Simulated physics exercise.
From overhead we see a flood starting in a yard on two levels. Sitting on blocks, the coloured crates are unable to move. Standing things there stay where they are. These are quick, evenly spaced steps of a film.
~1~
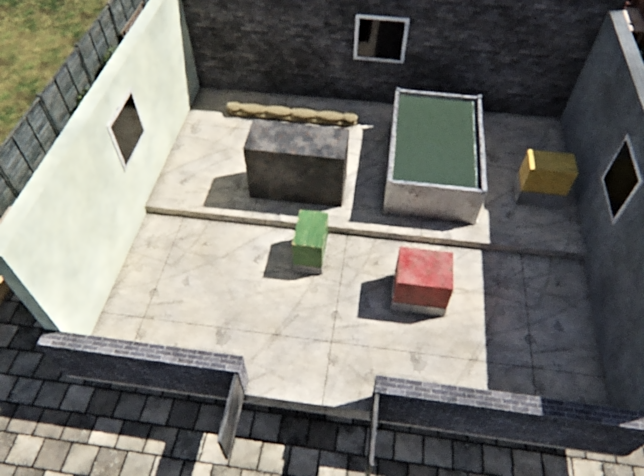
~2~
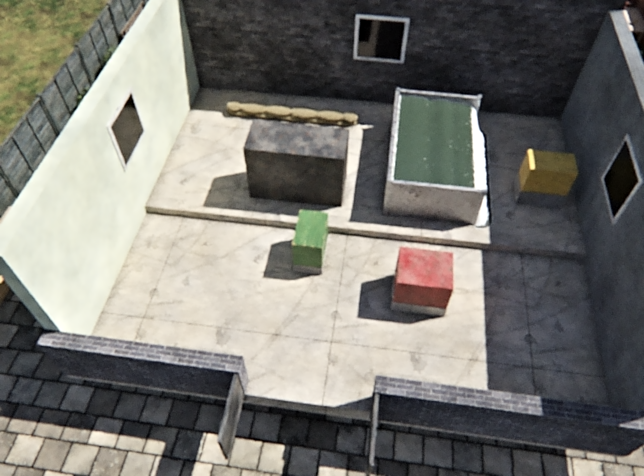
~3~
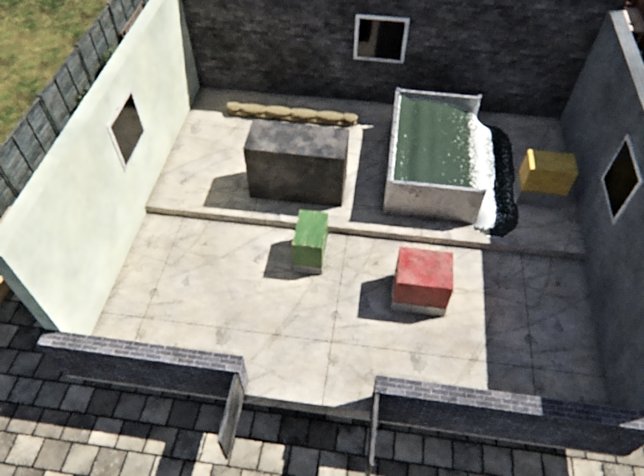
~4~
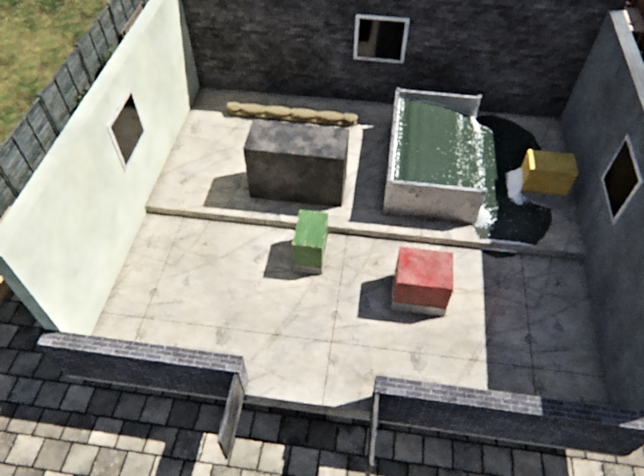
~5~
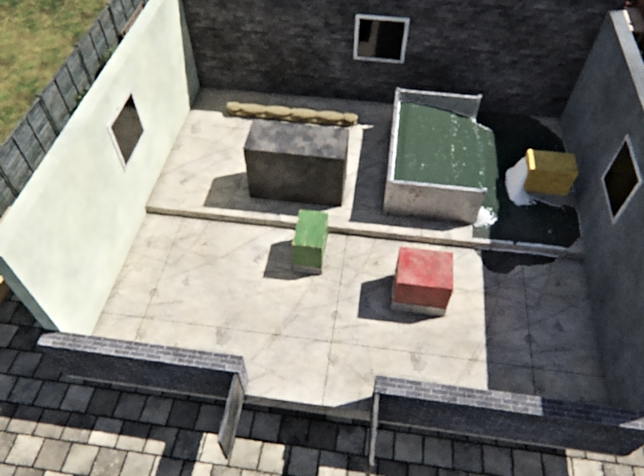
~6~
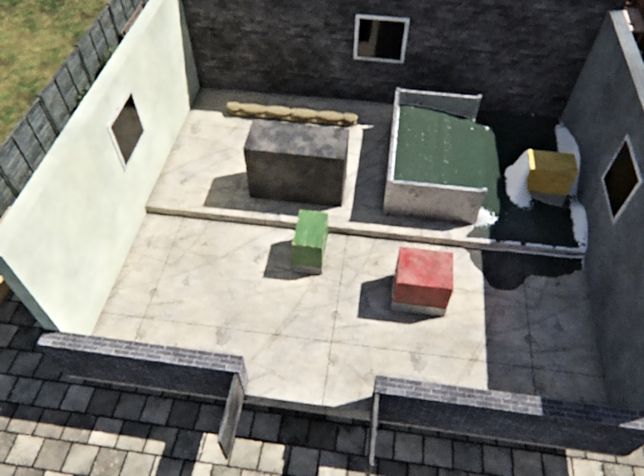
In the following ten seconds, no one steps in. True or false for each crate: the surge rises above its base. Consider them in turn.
Red crate: False; green crate: False; yellow crate: True.
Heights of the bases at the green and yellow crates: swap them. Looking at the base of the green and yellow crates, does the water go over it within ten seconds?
Green crate: Stays clear; yellow crate: Is reached.
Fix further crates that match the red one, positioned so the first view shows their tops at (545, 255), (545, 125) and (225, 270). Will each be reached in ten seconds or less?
Is reached, then is reached, then stays clear.
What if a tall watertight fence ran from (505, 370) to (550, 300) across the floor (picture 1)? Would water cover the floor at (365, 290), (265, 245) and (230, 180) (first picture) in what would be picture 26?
One by one: Spared, spared, spared.
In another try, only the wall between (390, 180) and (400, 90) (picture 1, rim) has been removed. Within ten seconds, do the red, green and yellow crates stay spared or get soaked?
I'd expect the red crate remains untouched, the green crate goes wet, and the yellow crate remains untouched.
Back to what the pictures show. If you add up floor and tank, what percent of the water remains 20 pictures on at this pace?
My figure: Some 100 per cent.
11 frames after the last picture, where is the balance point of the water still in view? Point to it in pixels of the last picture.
The water's middle lies around (503, 189).
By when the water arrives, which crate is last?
Coming in last, the green-painted one.
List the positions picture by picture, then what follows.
In the first picture, the open tank at (437, 140) is whole and still.
In the second picture, the front is at a hidden place, out from the gap at (473, 162).
In the third picture, water pours out at (473, 165) and has run to (496, 234).
In the fourth picture, the front is at (525, 245), out from the gap at (472, 166).
In the fifth picture, water pours out at (472, 167) and has run to (561, 249).
In the sixth picture, water pours out at (472, 167) and has run to (581, 265).
A moment on, water covers 15 % of the floor; the red crate not reached, the green crate not reached, the yellow crate water round its plinth.
Next, water covers 25 % of the floor; the red crate not reached, the green crate not reached, the yellow crate water round its plinth.
Then, water covers 40 % of the floor; the red crate water round its plinth, the green crate not reached, the yellow crate water round its plinth.
Later, water covers 80 % of the floor; the red crate water round its plinth, the green crate water round its plinth, the yellow crate water round its plinth.
In the end, water covers 90 % of the floor; the red crate stayed above the water, the green crate stayed above the water, the yellow crate was topped.
